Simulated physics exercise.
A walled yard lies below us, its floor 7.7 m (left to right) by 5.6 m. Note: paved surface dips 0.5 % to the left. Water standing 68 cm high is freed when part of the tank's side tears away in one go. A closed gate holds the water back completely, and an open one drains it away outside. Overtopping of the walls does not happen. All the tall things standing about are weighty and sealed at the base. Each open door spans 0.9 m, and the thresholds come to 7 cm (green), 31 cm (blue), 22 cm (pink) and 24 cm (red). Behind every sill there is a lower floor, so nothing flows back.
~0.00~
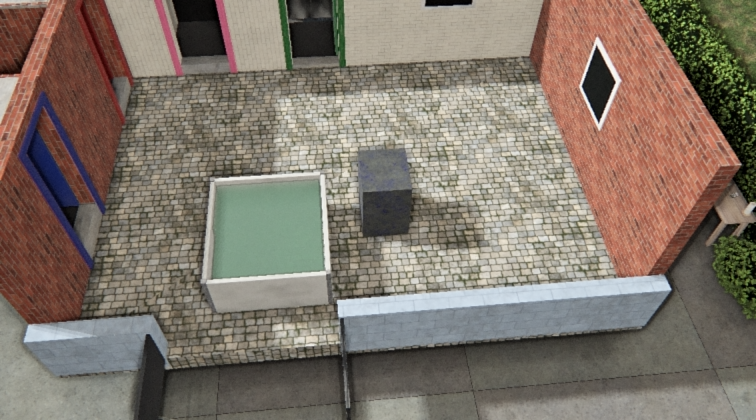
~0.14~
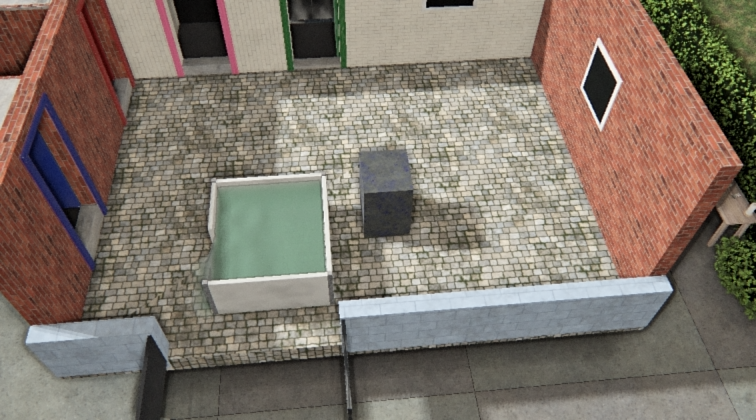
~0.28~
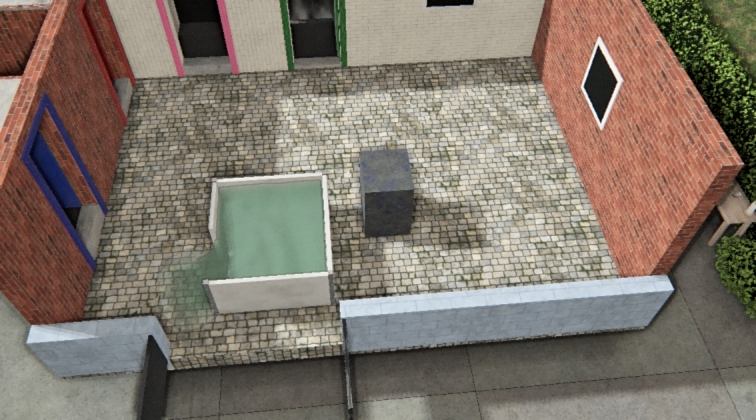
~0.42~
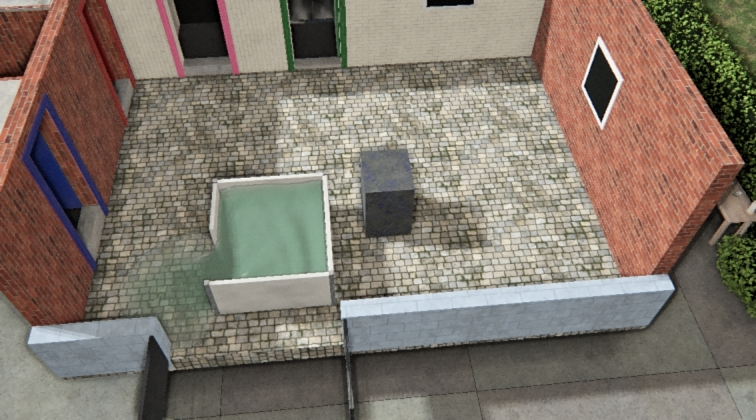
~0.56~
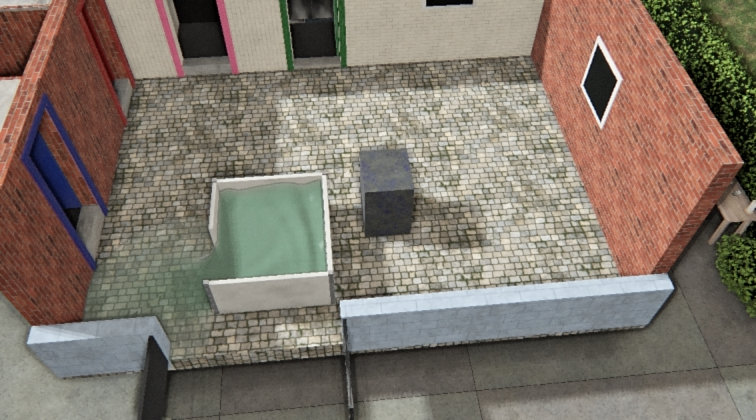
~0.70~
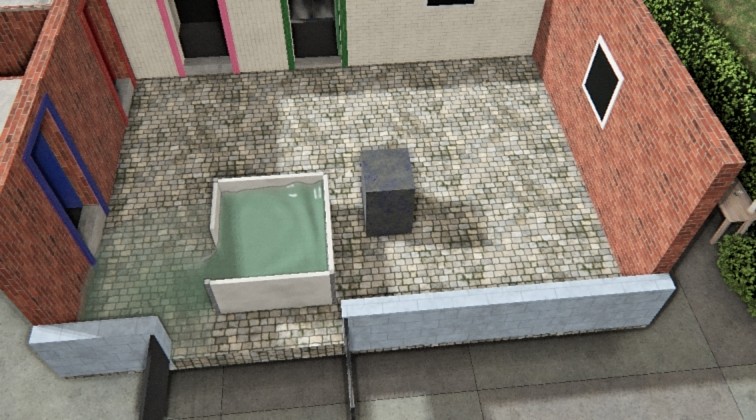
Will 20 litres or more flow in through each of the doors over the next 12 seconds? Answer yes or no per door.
Green door: No, blue door: No, pink door: No, red door: No.
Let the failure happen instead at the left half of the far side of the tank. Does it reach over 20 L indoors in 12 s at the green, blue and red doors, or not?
Green: Exceeding the limit; blue: Within the limit; red: Within the limit.
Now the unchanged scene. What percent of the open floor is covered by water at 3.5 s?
Covered: Roughly 35 per cent.
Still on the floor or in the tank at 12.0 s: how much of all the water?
That would be close to 86 per cent.
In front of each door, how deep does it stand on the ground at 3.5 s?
Measured in centimetres, the green door gives 0, the blue door 17, the pink door 19 and the red door 5.
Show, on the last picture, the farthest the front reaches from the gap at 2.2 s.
That lands around (133, 98) in the last picture.
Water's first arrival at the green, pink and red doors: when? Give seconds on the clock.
The front reaches green at 3.8 s, pink at 3.0 s, red at 2.0 s.
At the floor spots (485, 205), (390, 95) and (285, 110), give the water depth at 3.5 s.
About 0, 0 and 2 cm respectively.
After 1.4 s water covers 10 % of the floor and is deepest (50 cm) near (78, 350); green door not reached, blue door 22 cm at the sill, 0 L in, pink door not reached, red door not reached.
After 2.2 s water covers 15 % of the floor and is deepest (34 cm) near (81, 338); green door not reached, blue door 23 cm at the sill, 0 L in, pink door not reached, red door 2 cm at the sill, 0 L in.
After 3.5 s water covers 35 % of the floor and is deepest (25 cm) near (81, 338); green door not reached, blue door 17 cm at the sill, 0 L in, pink door 19 cm at the sill, 0 L in, red door 5 cm at the sill, 0 L in.
After 7.0 s water covers 60 % of the floor and is deepest (13 cm) near (136, 85); green door 7 cm at the sill, 0 L in, blue door 9 cm at the sill, 0 L in, pink door 11 cm at the sill, 0 L in, red door 13 cm at the sill, 0 L in.
After 12.0 s water covers 90 % of the floor and is deepest (6 cm) near (127, 125); green door 4 cm at the sill, 0 L in, blue door 5 cm at the sill, 0 L in, pink door 6 cm at the sill, 0 L in, red door 7 cm at the sill, 0 L in.
